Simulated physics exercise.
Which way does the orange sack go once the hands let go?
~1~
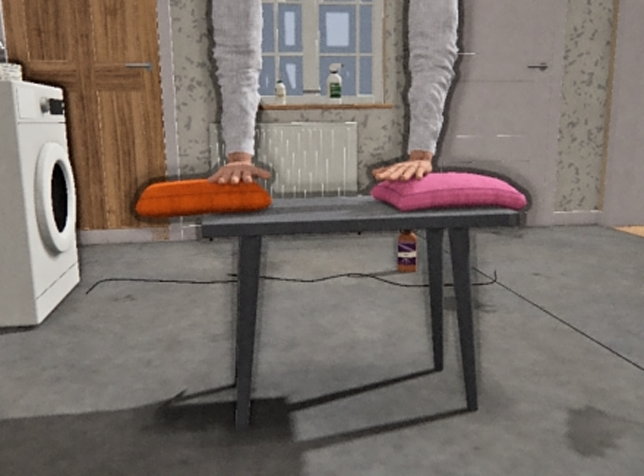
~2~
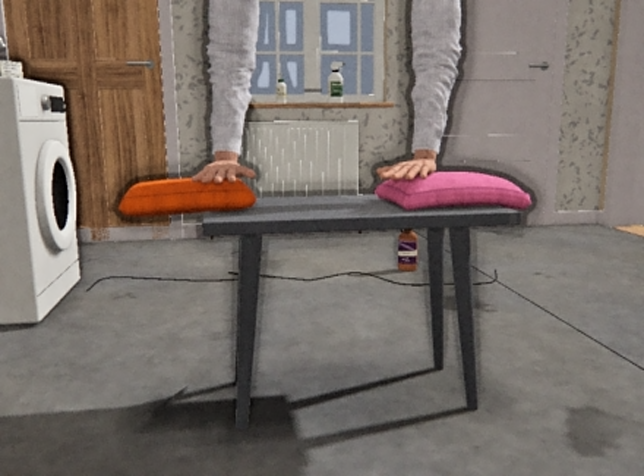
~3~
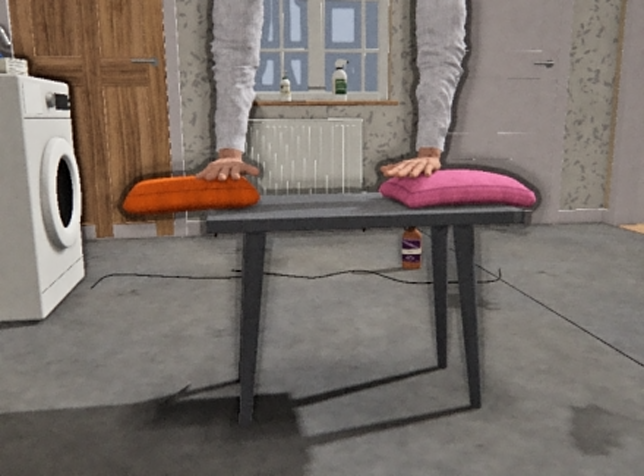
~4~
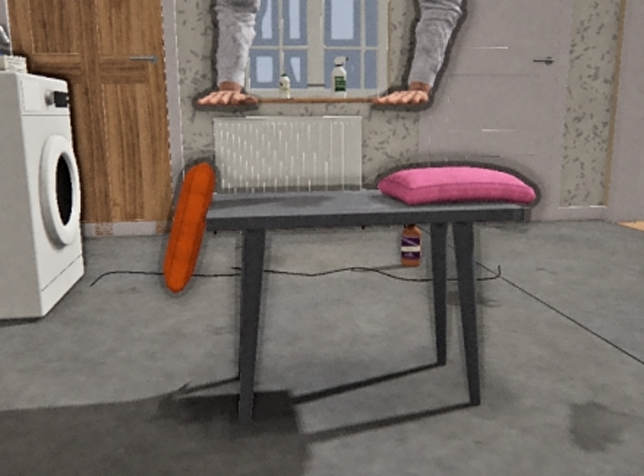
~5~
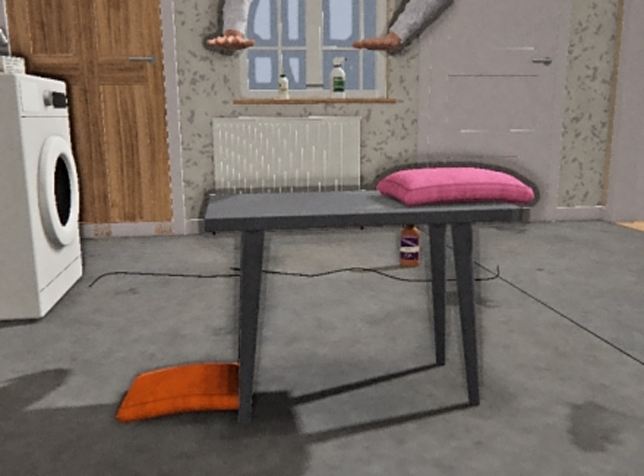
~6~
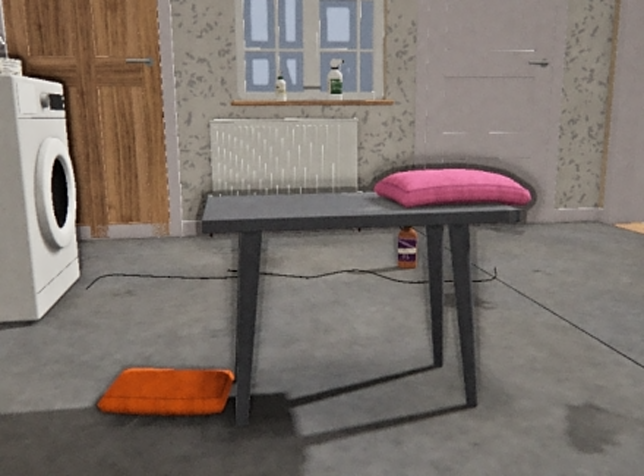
The orange sack goes down, tipping off the left end of the table and dropping to the floor.
An orange rice sack and a pink soft bag stick out over the left and right ends of a low dark table, each with a hand resting on it. The view is from the front, swaying slightly, in a room with a washing machine at the left and a radiator beneath a window behind. The hands press on both bags, and the orange one shifts slightly left. Then the hands lift and draw back, and the orange sack tips over the left end and drops. It ends lying on the floor by the table leg, while the pink bag stays in place on top.
